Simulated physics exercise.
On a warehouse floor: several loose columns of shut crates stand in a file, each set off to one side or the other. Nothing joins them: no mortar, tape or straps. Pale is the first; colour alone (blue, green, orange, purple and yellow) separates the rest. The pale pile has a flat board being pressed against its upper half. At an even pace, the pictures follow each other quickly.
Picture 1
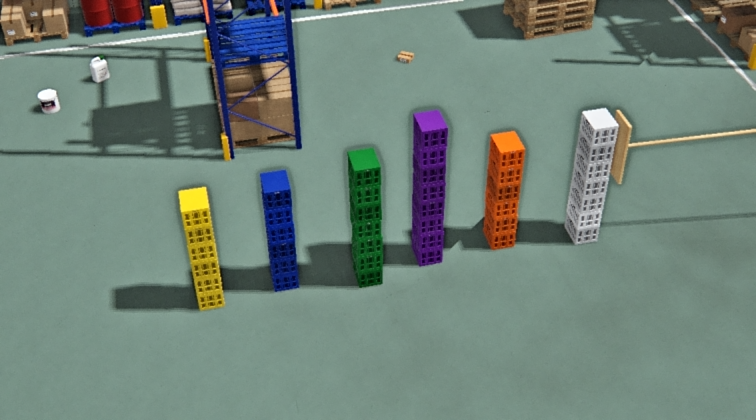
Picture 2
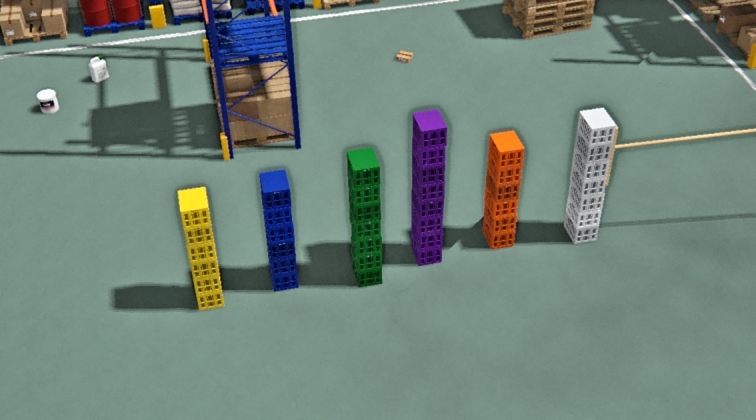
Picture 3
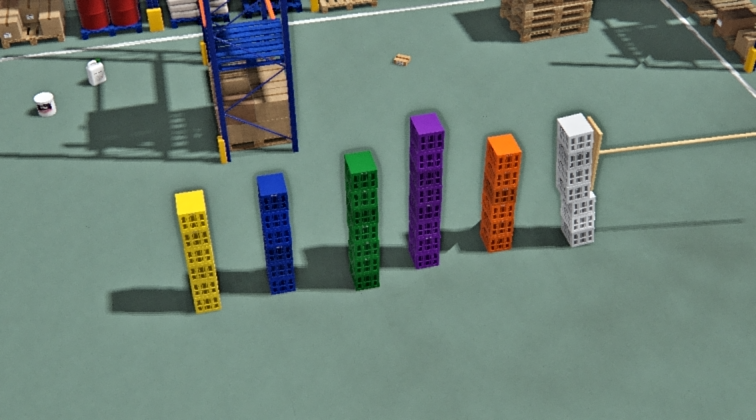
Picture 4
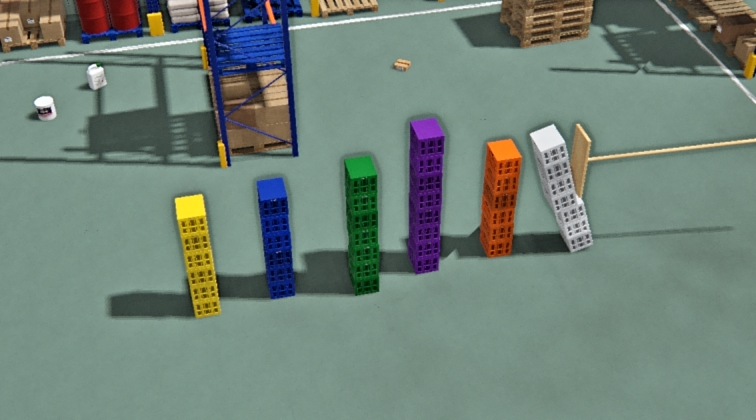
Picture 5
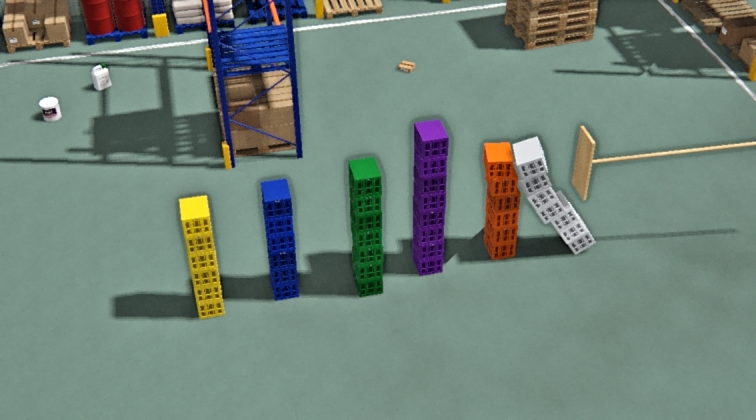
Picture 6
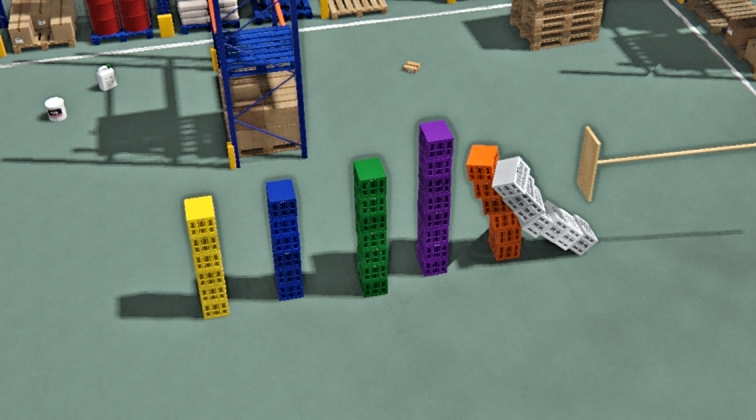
White crate stack leaning left under a pushing board, then buckling against the orange stack, which bends toward the purple one.
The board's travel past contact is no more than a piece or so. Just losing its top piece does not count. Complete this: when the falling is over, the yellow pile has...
When the falling is over, the yellow pile has come down.
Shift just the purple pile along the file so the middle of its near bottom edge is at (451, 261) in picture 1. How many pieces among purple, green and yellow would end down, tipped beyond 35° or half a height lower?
I'd expect purple at 8, green at 6 and yellow at 5.
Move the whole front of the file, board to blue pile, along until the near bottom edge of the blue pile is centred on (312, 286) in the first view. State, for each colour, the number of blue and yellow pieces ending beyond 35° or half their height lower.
Blue: 5, yellow: 5.
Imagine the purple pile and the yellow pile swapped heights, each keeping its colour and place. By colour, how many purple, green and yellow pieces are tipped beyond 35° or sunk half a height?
Per pile: Purple 5; green 6; yellow 8.
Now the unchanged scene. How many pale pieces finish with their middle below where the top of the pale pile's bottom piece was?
Altogether it is 7.
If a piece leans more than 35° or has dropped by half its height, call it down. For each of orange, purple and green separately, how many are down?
Orange 5, purple 7, green 6.
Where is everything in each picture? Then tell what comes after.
In the first picture (places mark the middle of the side facing us), board (627, 149) not yet touching; top yellow crate (194, 199); top orange crate (508, 142); the rest undisturbed.
Board (613, 150) pushing; top yellow crate (193, 199), in the second picture.
Board (598, 155) pushing, top of the pale pile leaning a little; top yellow crate (190, 202); the rest undisturbed, in the third picture.
Board (586, 163) pushing, top of the pale pile leaning clearly; top yellow crate (190, 207); the rest undisturbed, in the fourth picture.
Board (591, 165) stopped, top of the pale pile leaning clearly; top yellow crate (194, 208); top orange crate (499, 152) shifted half its height; 2 disturbed, none down, in the fifth picture.
Board (596, 165) stopped, top of the pale pile leaning well over; top yellow crate (199, 208); top orange crate (482, 155) leaning a little; 5 disturbed, none down, in the sixth picture.
Soon after the last picture, 7 of the pale pile down; none of the 6 yellow crates down (4 of 33 in all colours); top yellow crate unmoved; top orange crate leaning clearly, half its height lower.
A little later, 7 of the pale pile down; none of the 6 yellow crates down (7 of 33 in all colours); top yellow crate unmoved; top purple crate leaning clearly, half its height lower.
Later still, 7 of the pale pile down; none of the 6 yellow crates down (19 of 33 in all colours); top yellow crate shifted half its height; top green crate leaning steeply, some four heights lower.
After that, 7 of the pale pile down; 6 of the 6 yellow crates down (29 of 33 in all colours); top yellow crate leaning steeply, some three heights lower; top blue crate on its side.
At rest, 7 of the pale pile down; 6 of the 6 yellow crates down (29 of 33 in all colours); top yellow crate some five heights lower; top purple crate on its side. As the last picture would show them, middles, top purple crate near (239, 257).
